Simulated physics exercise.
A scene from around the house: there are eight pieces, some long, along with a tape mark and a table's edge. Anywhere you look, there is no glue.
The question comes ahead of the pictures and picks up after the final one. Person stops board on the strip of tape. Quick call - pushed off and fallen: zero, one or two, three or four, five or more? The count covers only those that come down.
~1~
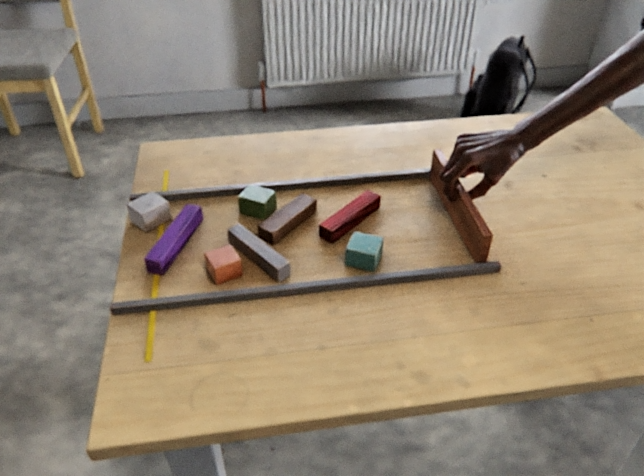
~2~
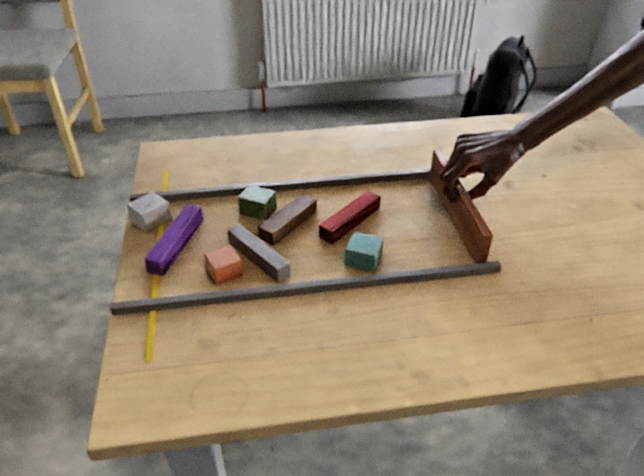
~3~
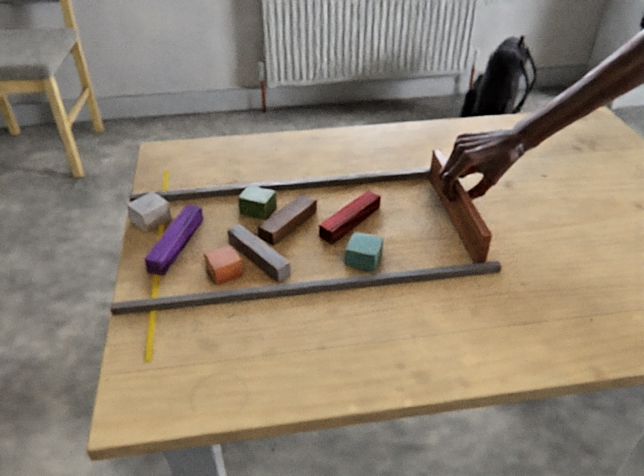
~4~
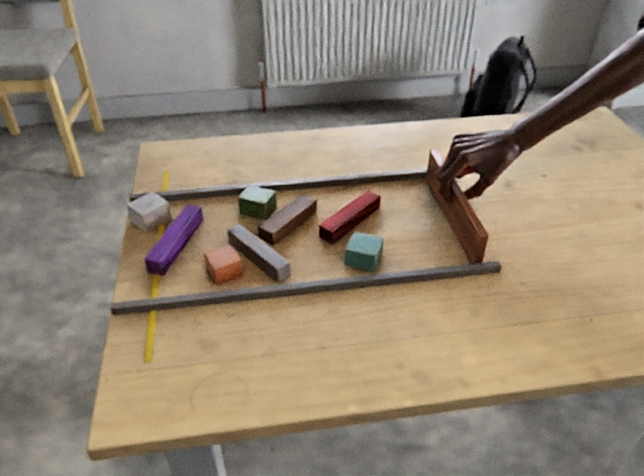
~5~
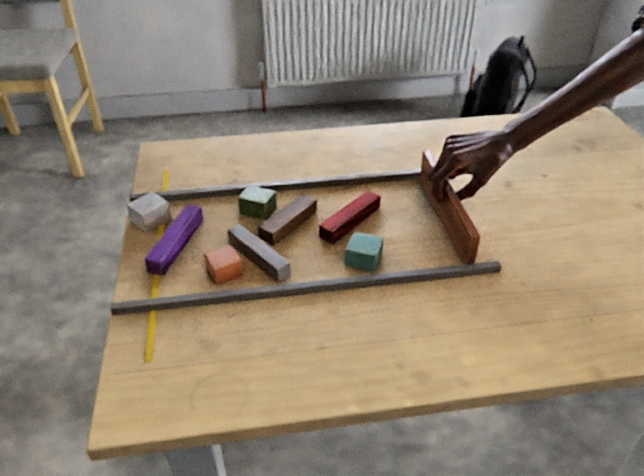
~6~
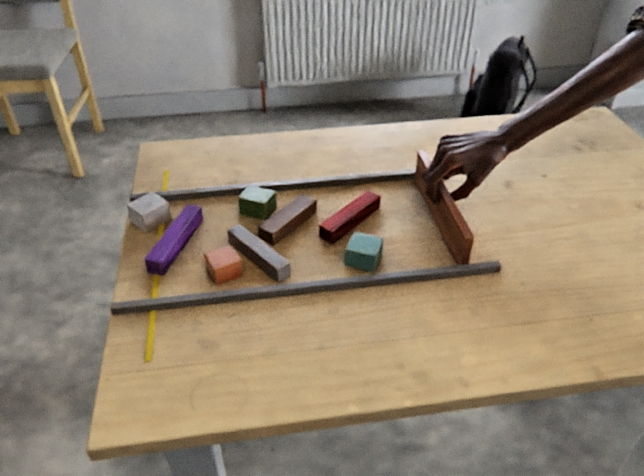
Call: Five or more.
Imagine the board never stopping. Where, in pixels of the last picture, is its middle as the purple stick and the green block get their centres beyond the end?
The purple stick puts it at (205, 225), the green block at (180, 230).
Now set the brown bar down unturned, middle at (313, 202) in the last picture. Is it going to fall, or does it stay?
That brown bar hangs in there.
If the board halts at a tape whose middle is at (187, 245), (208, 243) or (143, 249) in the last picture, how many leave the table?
Respectively 2, 1 and 6.
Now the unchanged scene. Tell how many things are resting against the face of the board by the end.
The count in contact is 2.
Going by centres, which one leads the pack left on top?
The brown bar.
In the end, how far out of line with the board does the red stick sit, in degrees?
I'd say it's about 0° out of line.
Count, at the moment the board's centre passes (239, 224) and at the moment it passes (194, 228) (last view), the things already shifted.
Note: First position 8; second position 8.
Early on, none off yet; white block at rest near (149, 212); purple stick at rest near (176, 238); orange block at rest near (223, 264).
Finally, the number that fall off is five or more; lost, green block, grey bar, orange block, purple stick and white block.
